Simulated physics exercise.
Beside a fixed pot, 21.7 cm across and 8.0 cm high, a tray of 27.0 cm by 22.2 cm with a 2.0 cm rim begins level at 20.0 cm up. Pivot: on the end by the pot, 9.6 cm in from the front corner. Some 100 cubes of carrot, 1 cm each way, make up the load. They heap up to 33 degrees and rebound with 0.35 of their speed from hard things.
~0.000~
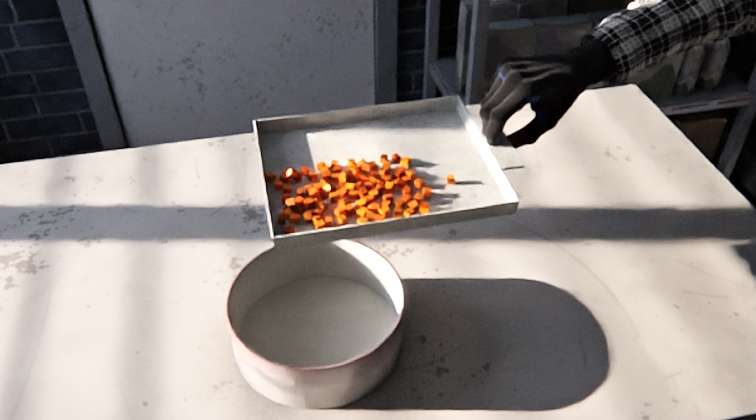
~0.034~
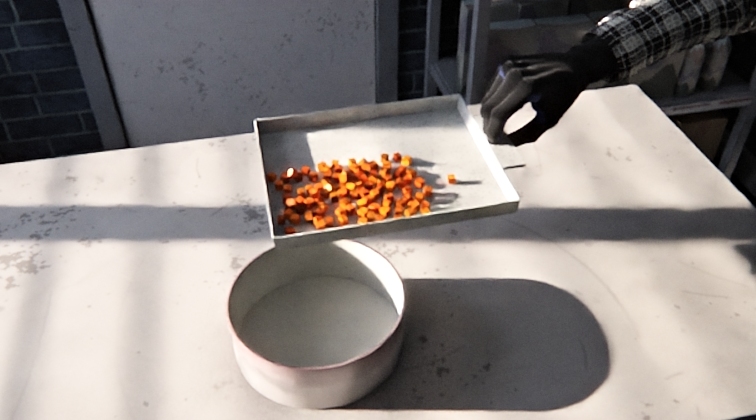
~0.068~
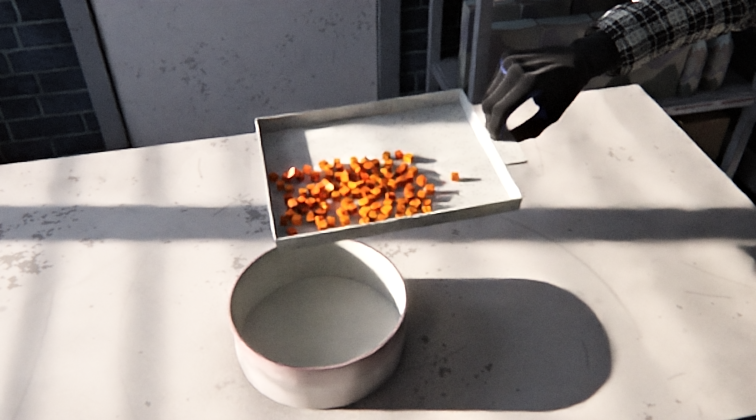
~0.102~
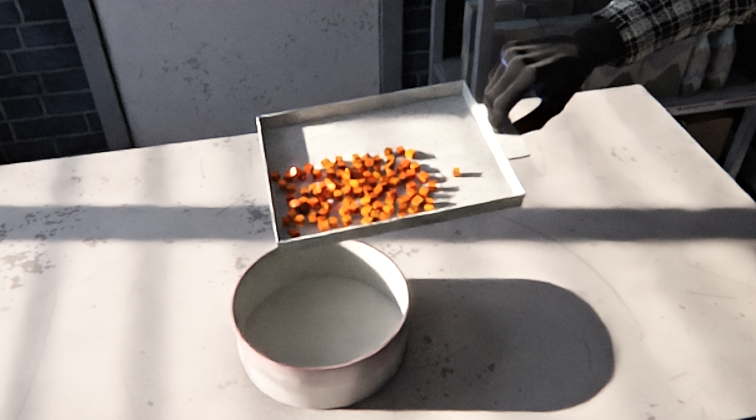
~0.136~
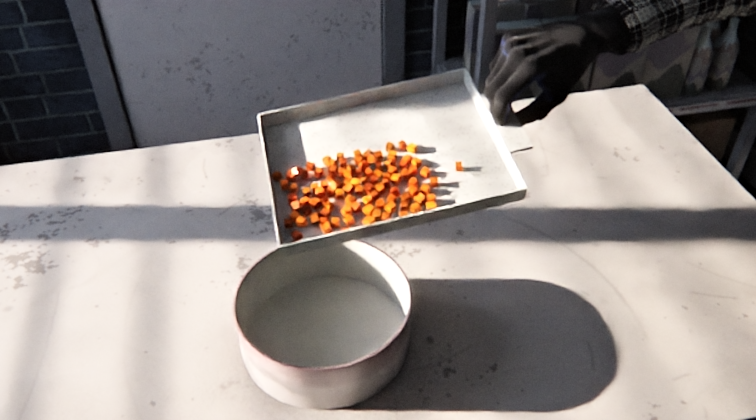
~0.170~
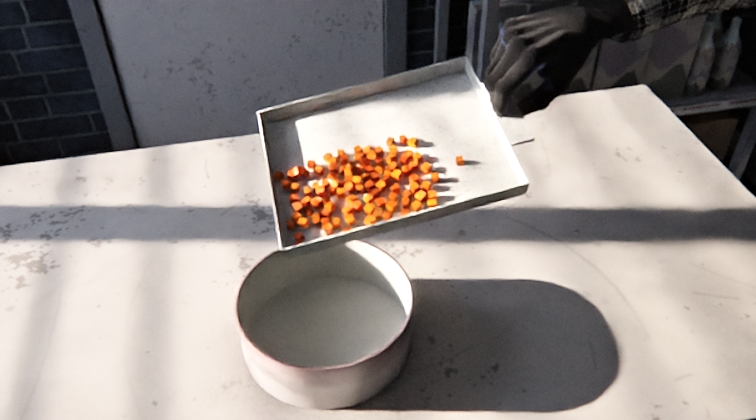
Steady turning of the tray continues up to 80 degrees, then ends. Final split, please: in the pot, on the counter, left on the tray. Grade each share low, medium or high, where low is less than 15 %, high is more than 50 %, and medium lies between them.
Shares - pot: High, counter: Low, left on the tray: Medium.
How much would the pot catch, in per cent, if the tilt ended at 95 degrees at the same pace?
Then about 95 per cent.
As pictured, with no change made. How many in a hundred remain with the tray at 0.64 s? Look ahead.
Roughly 100 percent of the load, I'd say.
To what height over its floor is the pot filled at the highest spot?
Some 2.0 cm above the floor.
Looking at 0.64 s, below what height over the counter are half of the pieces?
Median height: Approx. 22 cm.
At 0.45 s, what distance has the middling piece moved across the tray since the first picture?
2 cm.
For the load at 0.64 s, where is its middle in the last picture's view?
Somewhere about (317, 219) in the last view.
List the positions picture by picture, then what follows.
The first frame shows tray tilt 0 degrees, front corners at (275, 236) and (517, 199); middle of the pieces at (353, 195); pot at (316, 296).
The second frame shows tray tilt 1 degrees, front corners at (275, 236) and (517, 198); middle of the pieces at (354, 195).
The third frame shows tray tilt 2 degrees, front corners at (277, 238) and (519, 196); middle of the pieces at (356, 194).
The fourth frame shows tray tilt 5 degrees, front corners at (279, 241) and (522, 192), lowest corner left front; middle of the pieces at (358, 192).
The fifth frame shows tray tilt 9 degrees, front corners at (281, 244) and (524, 186), lowest corner left front; middle of the pieces at (359, 190).
The sixth frame shows tray tilt 13 degrees, front corners at (283, 247) and (526, 181), lowest corner left front; middle of the pieces at (360, 188); pot at (325, 297). The tray's pace is about 120 degrees a second.
Then, at 0.45 s, tilt 46 degrees; the tray holds 100 %, the pot 0 %.
After 0.64 s, tilt 68 degrees; the tray holds 100 %, the pot 0 %.
Then, at 0.95 s, tilt 80 degrees; the tray holds 65 %, the pot 25 %.
At rest (2.4 s), pot 65 %, counter 0 %, tray 35 %.
